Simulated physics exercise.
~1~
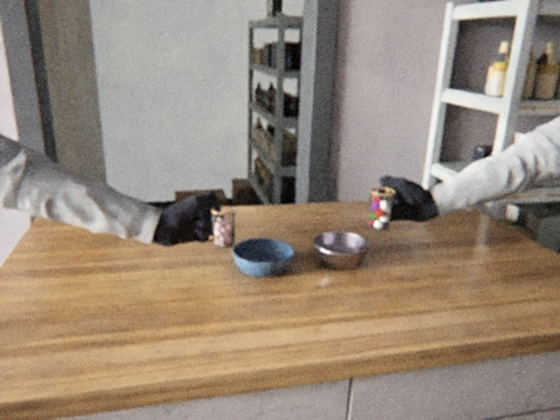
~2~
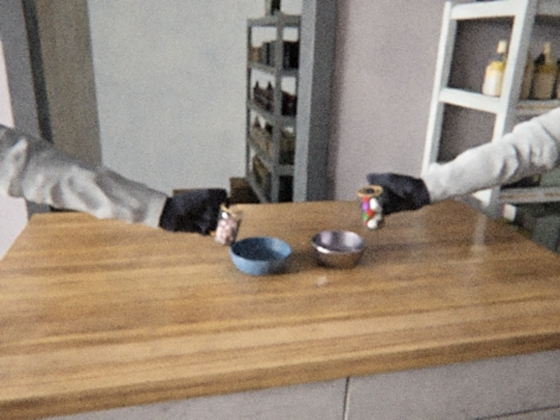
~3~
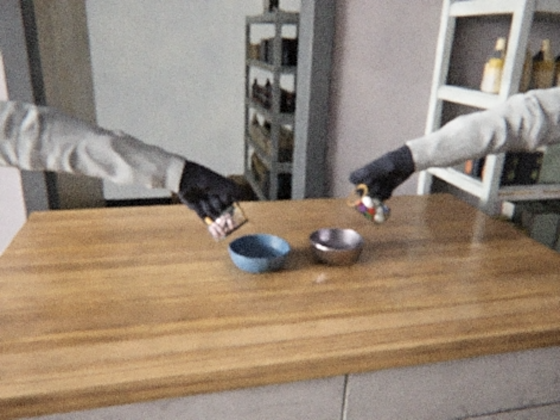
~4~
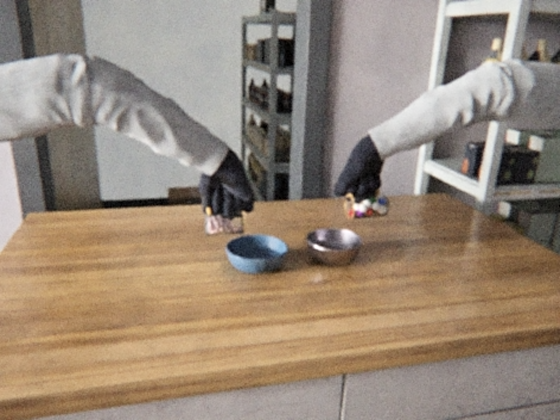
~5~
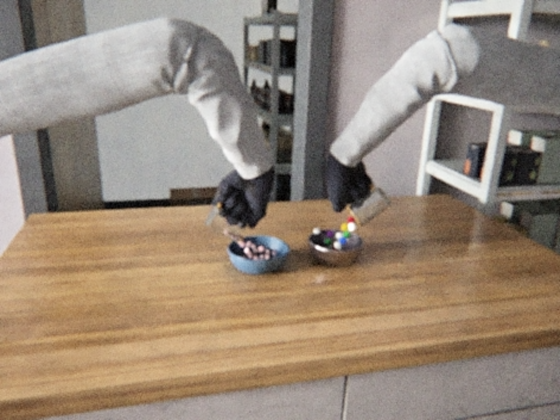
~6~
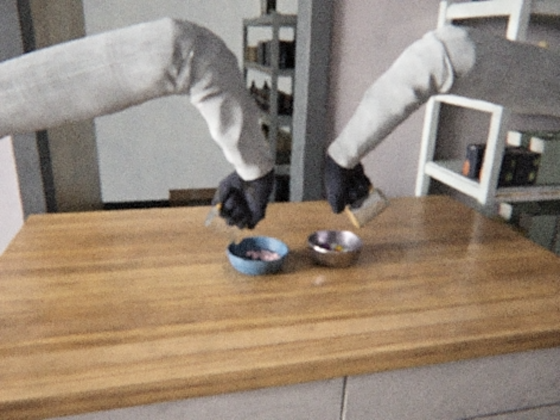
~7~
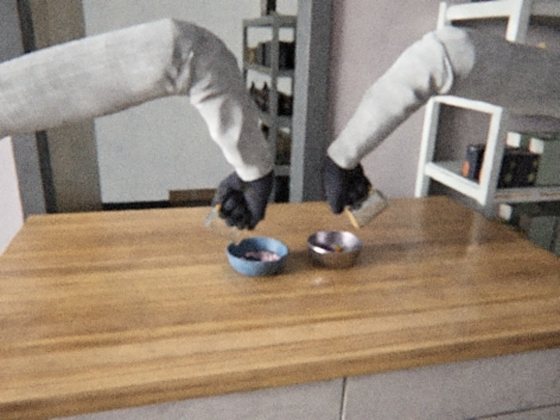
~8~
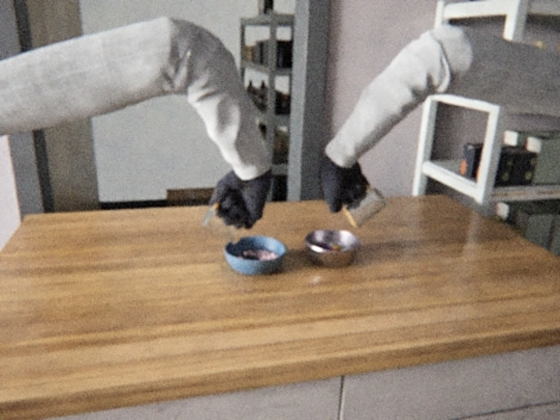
Two gloved hands in pale sleeves reach in from either side, each holding a small clear cup of colourful bits above a wooden counter. Below them sit two low dishes, a blue one on the left and a metallic one on the right. The hands tilt the cups inward, bringing them onto their sides, and then turn them upside down. The bits tumble into the dishes, dark and pale pieces on the left and brighter, multicoloured ones on the right. They settle low inside, with none on the counter, while the hands keep holding the upturned cups above.
